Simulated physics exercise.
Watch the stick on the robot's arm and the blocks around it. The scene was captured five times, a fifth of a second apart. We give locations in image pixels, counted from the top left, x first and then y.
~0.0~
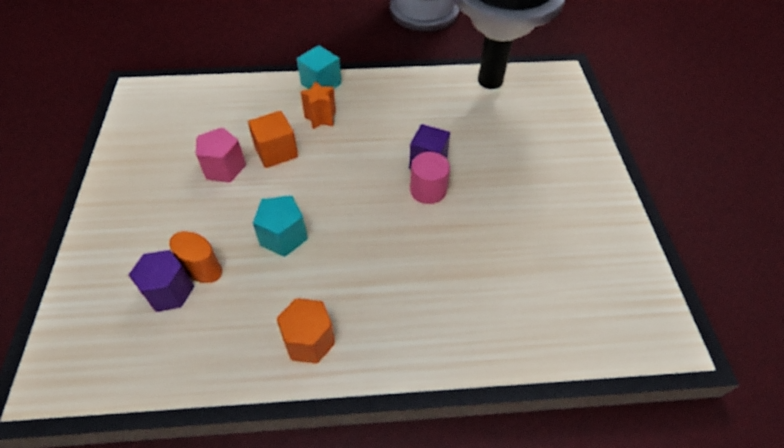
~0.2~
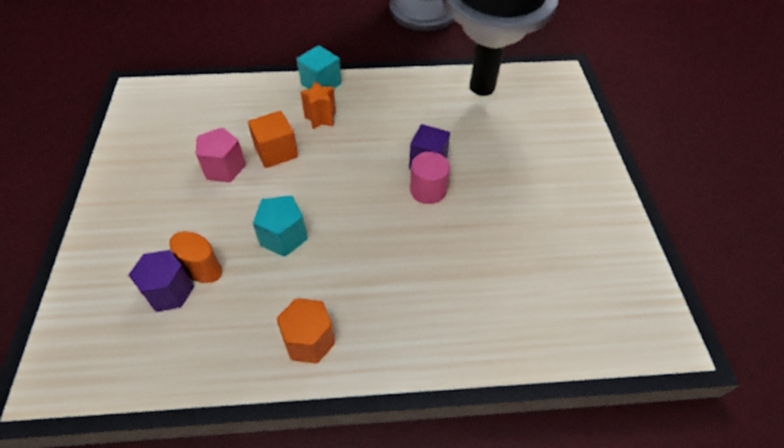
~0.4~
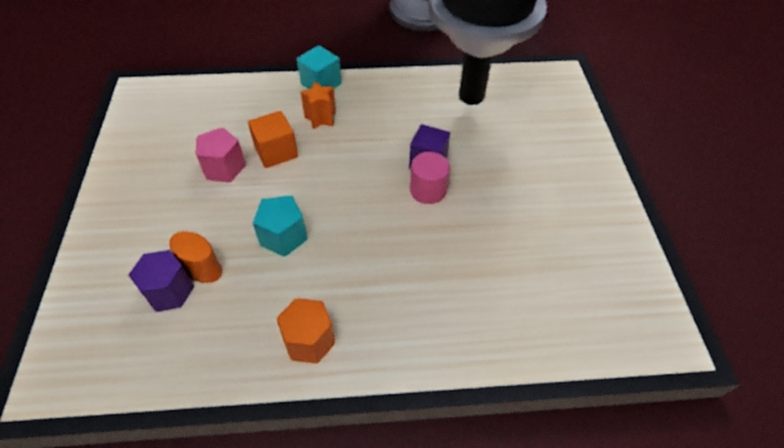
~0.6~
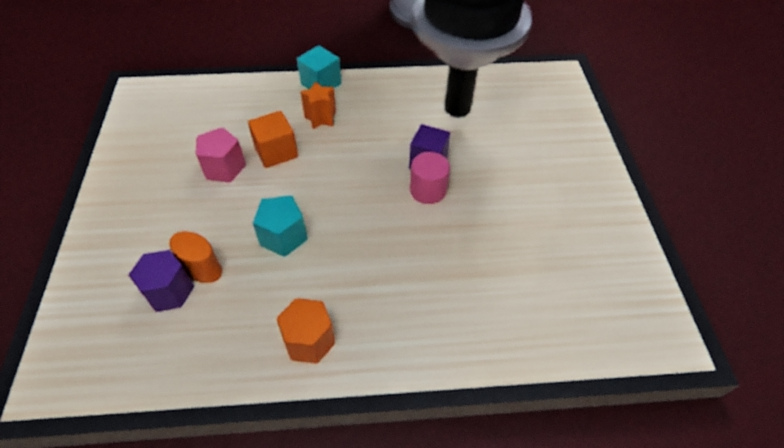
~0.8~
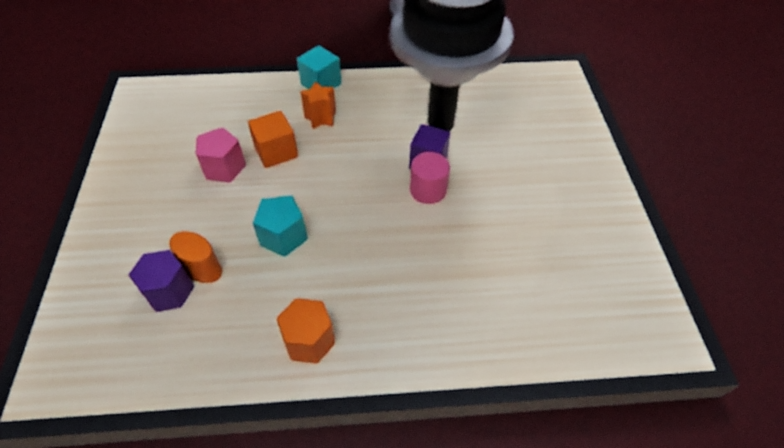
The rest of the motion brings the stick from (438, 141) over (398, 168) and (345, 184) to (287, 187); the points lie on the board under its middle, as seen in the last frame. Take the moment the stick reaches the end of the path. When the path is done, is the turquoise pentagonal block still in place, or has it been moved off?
That block stays.
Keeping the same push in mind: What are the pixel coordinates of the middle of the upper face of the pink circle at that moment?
Top centre: (431, 190).
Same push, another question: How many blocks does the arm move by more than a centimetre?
The count will be 2.
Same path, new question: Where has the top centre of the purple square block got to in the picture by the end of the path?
I expect it at (414, 164).
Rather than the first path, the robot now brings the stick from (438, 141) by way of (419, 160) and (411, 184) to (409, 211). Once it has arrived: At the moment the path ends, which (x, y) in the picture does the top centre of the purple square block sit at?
I'd place it at (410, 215), taking the centre of its top.
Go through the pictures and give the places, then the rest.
Lower end of the stick (490, 82), tops of blocks, turquoise pentagonal block (277, 213), purple square block (431, 137), pink circle (431, 165), in the first picture.
Stick (482, 89), blocks as before, in the second picture.
Stick (471, 98), blocks as before, in the third picture.
Stick (457, 110), blocks as before, in the fourth picture.
Stick (440, 125), turquoise pentagonal block (277, 213), purple square block (431, 137), pink circle (431, 165), in the fifth picture.
The first path, step by step. One third of the way, stick (398, 152); purple square block (414, 164), turned 55° anticlockwise; pink circle (431, 190).
Two thirds of the way, stick (343, 169); purple square block (414, 164), turned 55° anticlockwise; pink circle (431, 190).
At the end, stick (283, 171); turquoise pentagonal block not moved; purple square block (414, 164), turned 55° anticlockwise; pink circle (431, 190).
